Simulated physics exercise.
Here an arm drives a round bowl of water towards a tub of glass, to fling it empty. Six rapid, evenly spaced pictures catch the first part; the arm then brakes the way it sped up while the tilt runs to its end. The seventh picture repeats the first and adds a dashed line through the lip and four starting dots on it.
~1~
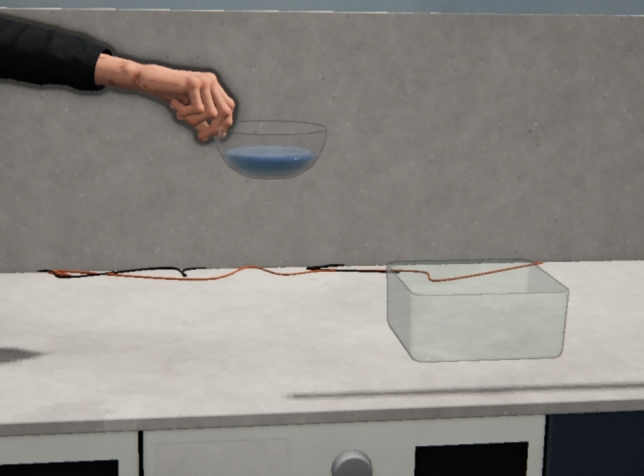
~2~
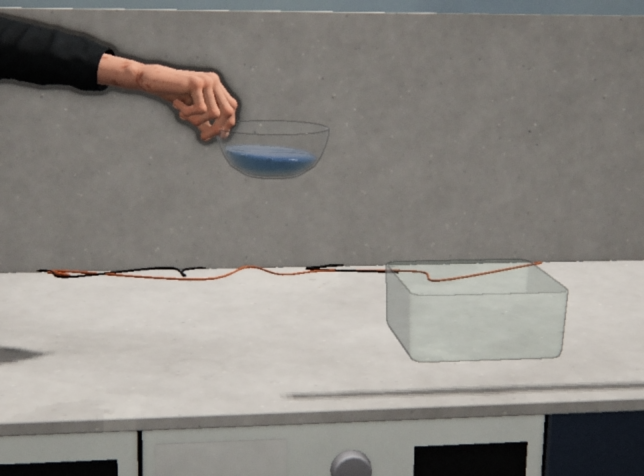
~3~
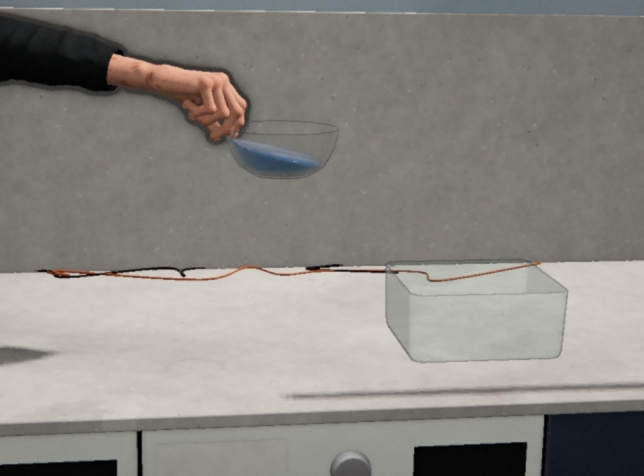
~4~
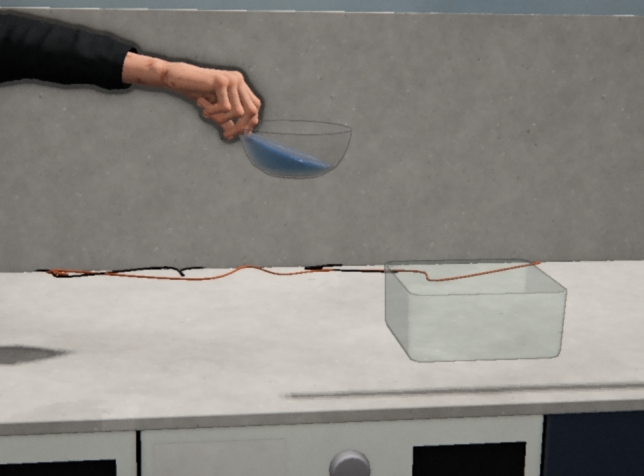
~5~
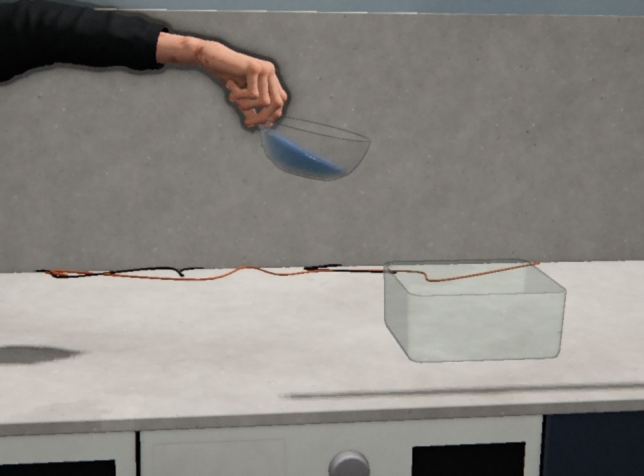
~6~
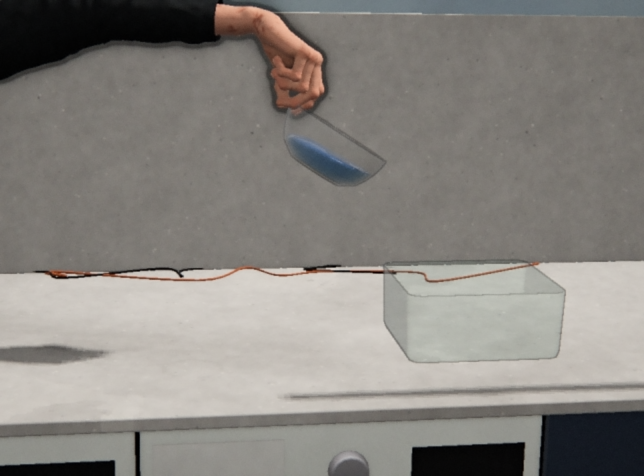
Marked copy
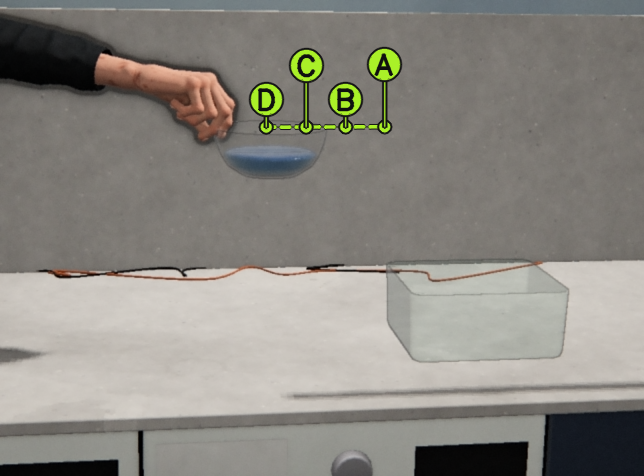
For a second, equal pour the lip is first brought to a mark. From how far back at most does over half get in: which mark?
Place D just does it.
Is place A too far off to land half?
No, that is safe.
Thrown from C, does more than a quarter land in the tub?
Yes, clearly.
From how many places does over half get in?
All of them.
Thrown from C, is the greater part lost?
No, that is safe.
On the marked copy, A at (384, 126); B at (345, 127); C at (306, 127); D at (266, 127).
Choosing A, about 69 % lands in the tub, 4 % falls short and 27 % goes beside or beyond.
Choosing B, about 83 % lands in the tub, 12 % falls short and 5 % goes beside or beyond.
Choosing C, about 76 % lands in the tub, 7 % falls short and 18 % goes beside or beyond.
Choosing D, about 65 % lands in the tub, 20 % falls short and 14 % goes beside or beyond.
